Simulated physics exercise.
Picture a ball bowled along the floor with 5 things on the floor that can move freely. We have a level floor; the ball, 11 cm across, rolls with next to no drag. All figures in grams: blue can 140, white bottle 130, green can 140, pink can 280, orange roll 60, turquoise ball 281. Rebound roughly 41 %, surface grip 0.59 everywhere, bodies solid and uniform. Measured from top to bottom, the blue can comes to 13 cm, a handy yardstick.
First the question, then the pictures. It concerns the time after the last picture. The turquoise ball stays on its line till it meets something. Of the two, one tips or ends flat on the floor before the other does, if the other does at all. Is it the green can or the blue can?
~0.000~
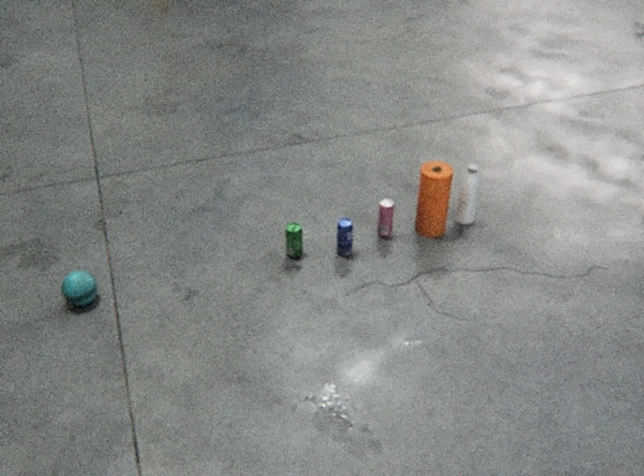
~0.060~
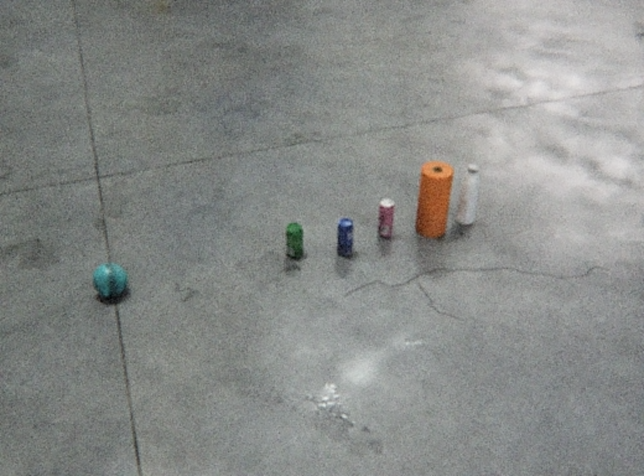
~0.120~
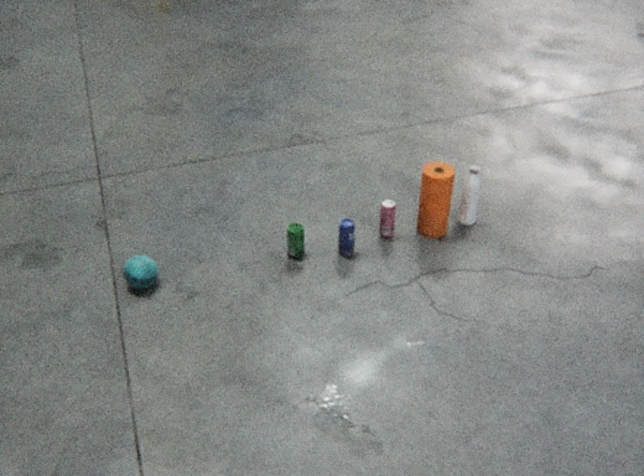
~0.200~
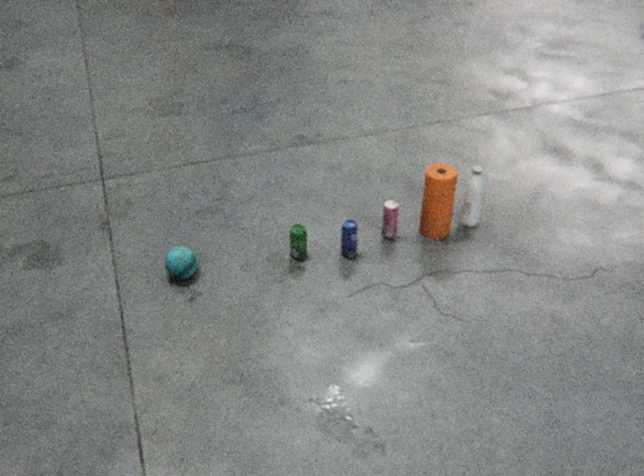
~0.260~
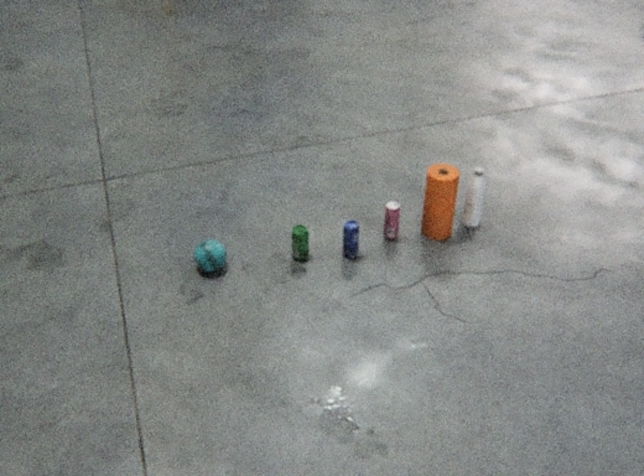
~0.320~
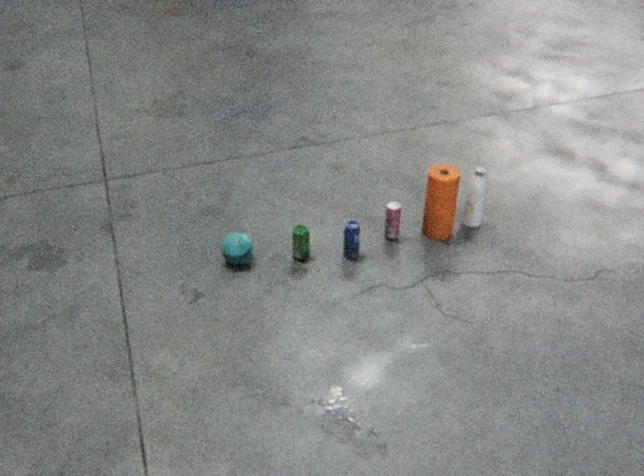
The first of the two.
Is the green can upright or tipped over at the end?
Well, the green can tumbles down.
After 0.62 s, 91 cm rolled; turquoise ball near (336, 210); green can leaning 71° near (326, 251).
After 0.92 s, 129 cm rolled; turquoise ball near (408, 175); green can on its side near (336, 254).
After 1.32 s, 179 cm rolled; turquoise ball near (489, 135); green can on its side near (336, 254).
By the end (1.6 s), tipped over on the floor, green can; the other 4 in place, give or take 8 cm. Seen from the same camera at the end, green can near (336, 254), blue can near (352, 240). Green can went at 0.54 s; blue can was never lost.
